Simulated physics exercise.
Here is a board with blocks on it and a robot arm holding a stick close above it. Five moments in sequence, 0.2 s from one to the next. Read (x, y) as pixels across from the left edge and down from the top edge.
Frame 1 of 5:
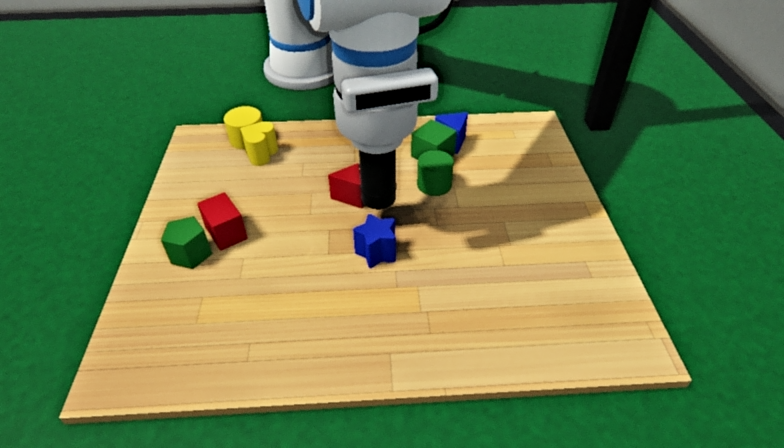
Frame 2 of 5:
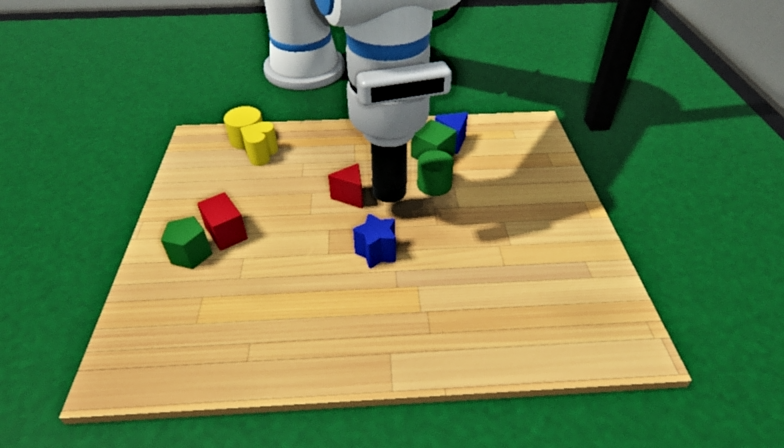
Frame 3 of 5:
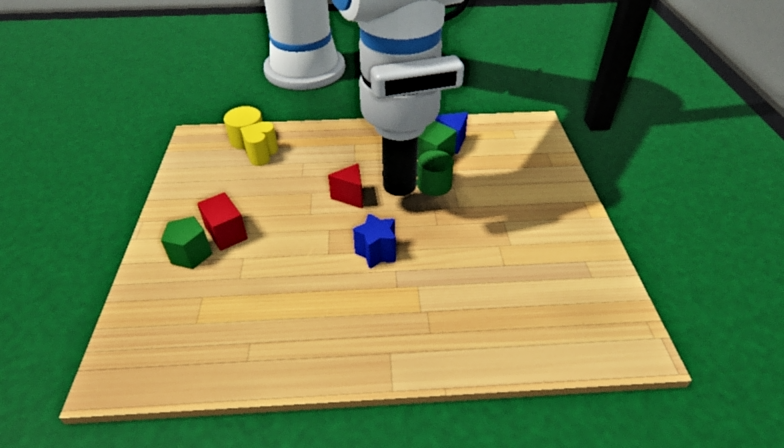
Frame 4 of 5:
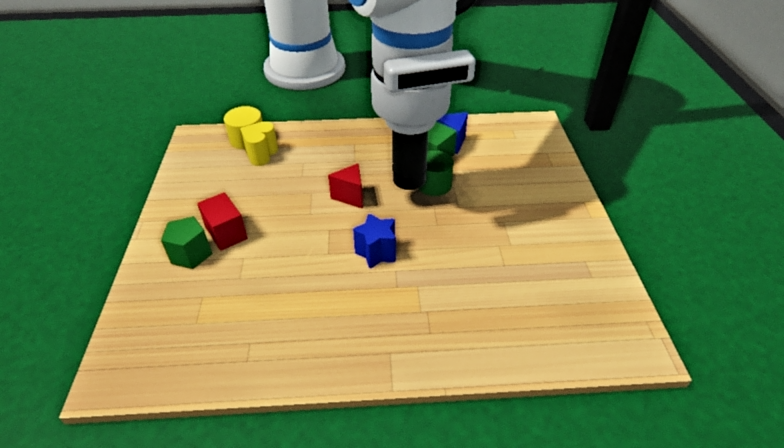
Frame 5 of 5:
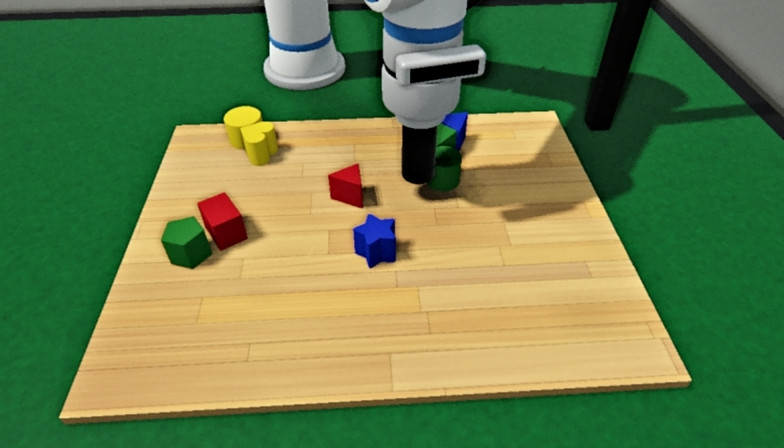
A robot arm holding a black stick moves a short way right and slightly back over a wooden board of coloured blocks, passing in front of the green blocks, and the green cylinder shifts slightly right beside it.
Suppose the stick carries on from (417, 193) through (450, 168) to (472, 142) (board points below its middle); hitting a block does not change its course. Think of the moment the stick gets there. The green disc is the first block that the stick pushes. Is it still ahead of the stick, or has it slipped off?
My answer is that the green disc has slipped off.
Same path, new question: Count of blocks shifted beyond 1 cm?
Three or more blocks move more than 1 cm.
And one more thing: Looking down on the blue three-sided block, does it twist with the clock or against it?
Looking down on the board, it turns counter-clockwise.
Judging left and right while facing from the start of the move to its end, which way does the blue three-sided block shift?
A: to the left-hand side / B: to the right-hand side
I choose A.
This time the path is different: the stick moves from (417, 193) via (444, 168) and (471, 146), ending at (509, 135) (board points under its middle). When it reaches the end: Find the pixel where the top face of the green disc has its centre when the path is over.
The top centre is at (521, 130).
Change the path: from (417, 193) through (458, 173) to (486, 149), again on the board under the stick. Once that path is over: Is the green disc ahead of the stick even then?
Answer: Yes.
The first path, step by step. One third of the way, stick at (442, 158); green four-sided block at (435, 129); green disc at (471, 142).
Two thirds of the way, stick at (460, 141); green four-sided block at (438, 119), turned 50° anticlockwise; green disc at (493, 133); blue three-sided block at (459, 107).
At the end, stick at (474, 124); red three-sided block in place; green four-sided block at (440, 114), turned 90° anticlockwise; green disc at (504, 127); blue three-sided block at (458, 102), turned 25° anticlockwise.
